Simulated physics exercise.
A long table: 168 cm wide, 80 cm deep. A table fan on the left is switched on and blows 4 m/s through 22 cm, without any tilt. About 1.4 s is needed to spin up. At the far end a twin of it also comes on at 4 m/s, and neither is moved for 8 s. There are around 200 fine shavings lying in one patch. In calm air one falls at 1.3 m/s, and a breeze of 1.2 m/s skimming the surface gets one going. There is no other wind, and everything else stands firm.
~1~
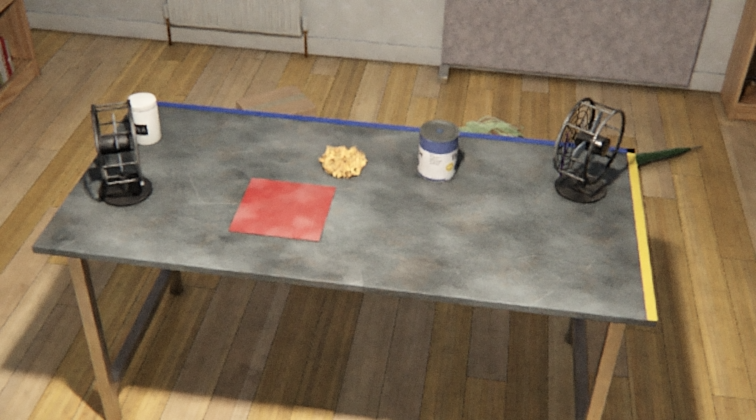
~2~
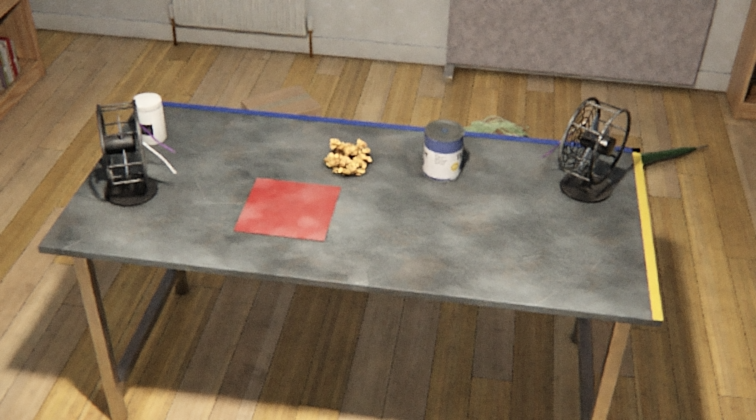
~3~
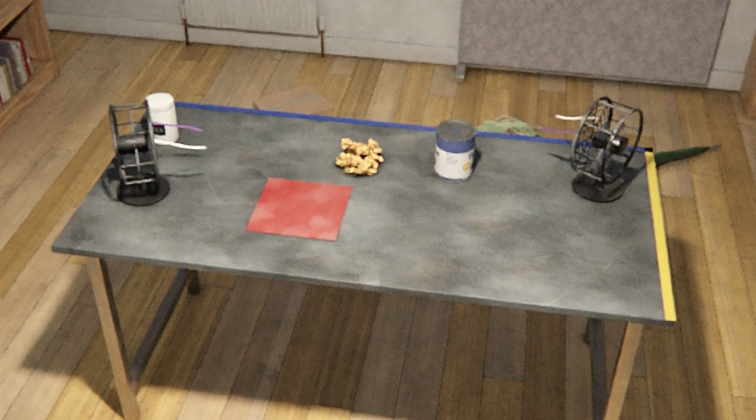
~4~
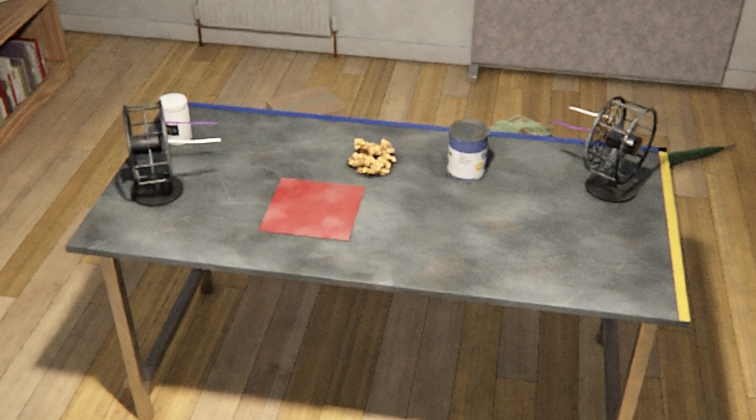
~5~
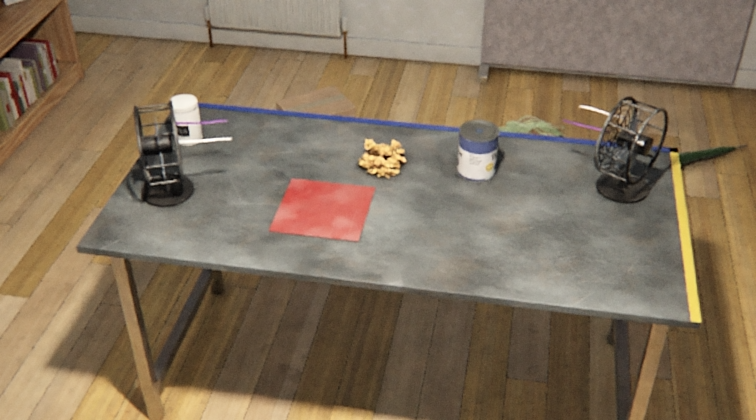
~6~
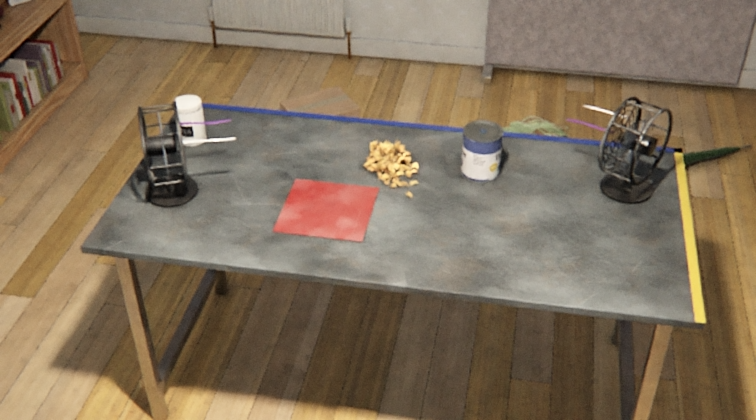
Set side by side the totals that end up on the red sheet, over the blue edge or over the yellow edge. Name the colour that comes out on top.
It is blue.
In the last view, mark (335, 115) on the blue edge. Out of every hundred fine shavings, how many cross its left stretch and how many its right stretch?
About 0 % left and 50 % right.
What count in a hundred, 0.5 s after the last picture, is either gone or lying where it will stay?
Roughly 2 % of them.
Then, 0.5 s after the last picture, 0 % are on the red sheet, 22 % over the blue edge and 0 % over the yellow edge; the middle of those left on the top is near (435, 164); 2 % are gone or lie where they will stay.
Then, 1.5 s after the last picture, 0 % are on the red sheet, 49 % over the blue edge and 8 % over the yellow edge; the middle of those left on the top is near (520, 283); 50 % are gone or lie where they will stay.
Then, 3.3 s after the last picture, 0 % are on the red sheet, 53 % over the blue edge and 11 % over the yellow edge; 90 % are gone or lie where they will stay.
Then, 6.9 s after the last picture, at the end, 0 % are on the red sheet, 54 % over the blue edge and 11 % over the yellow edge.
